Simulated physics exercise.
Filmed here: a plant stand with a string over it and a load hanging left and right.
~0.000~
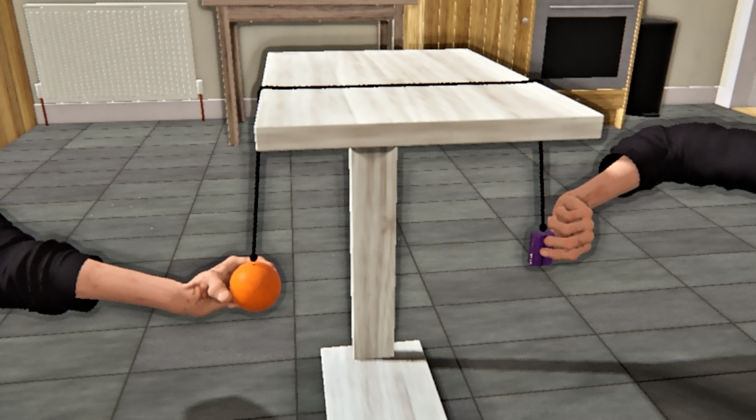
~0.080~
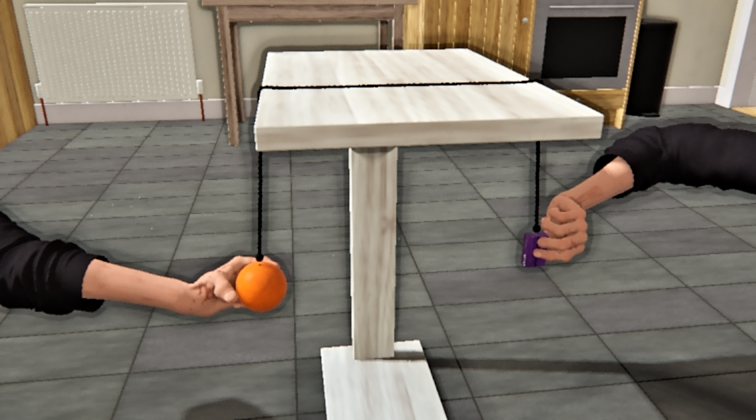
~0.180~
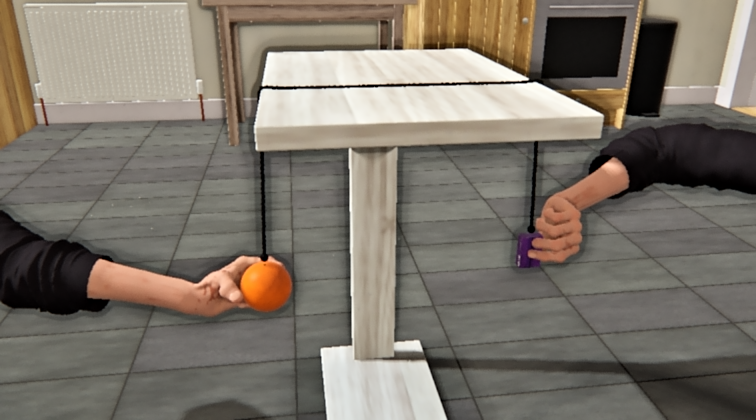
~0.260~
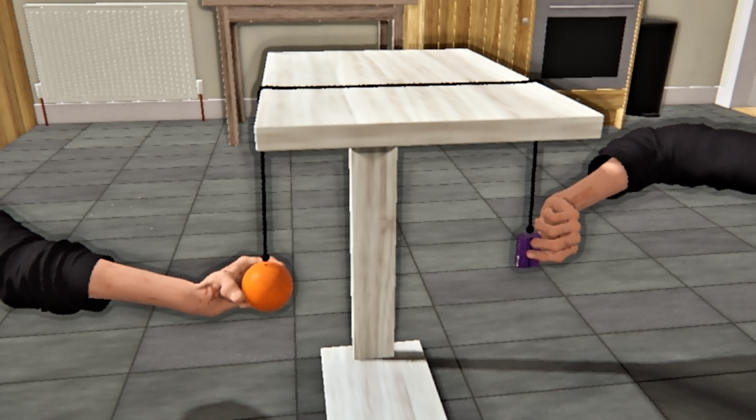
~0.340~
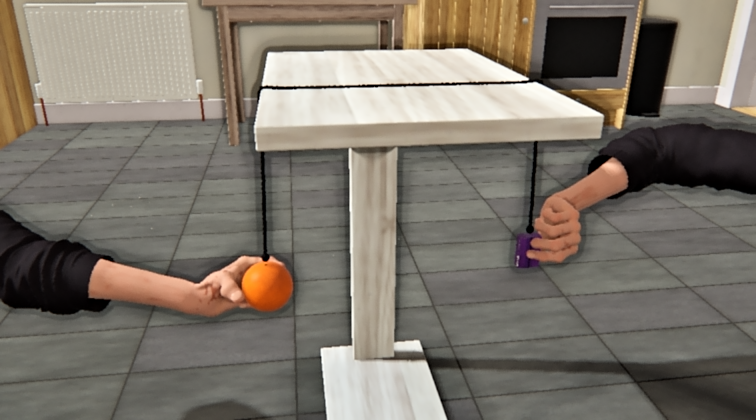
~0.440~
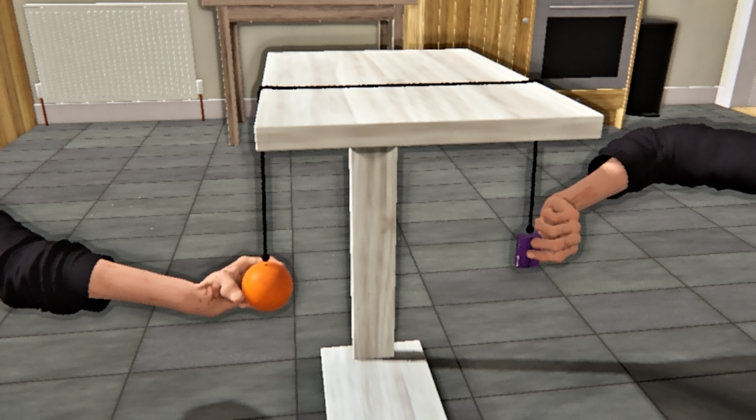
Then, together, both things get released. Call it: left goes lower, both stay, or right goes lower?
Left goes lower.
After 1.00 s, left orange lower; right matchbox pulled up onto the top.
After 1.44 s, left orange down on the floor; right matchbox higher near (183, 169).
At rest, left orange down on the floor; right matchbox down on the floor. The string goes down on the left.
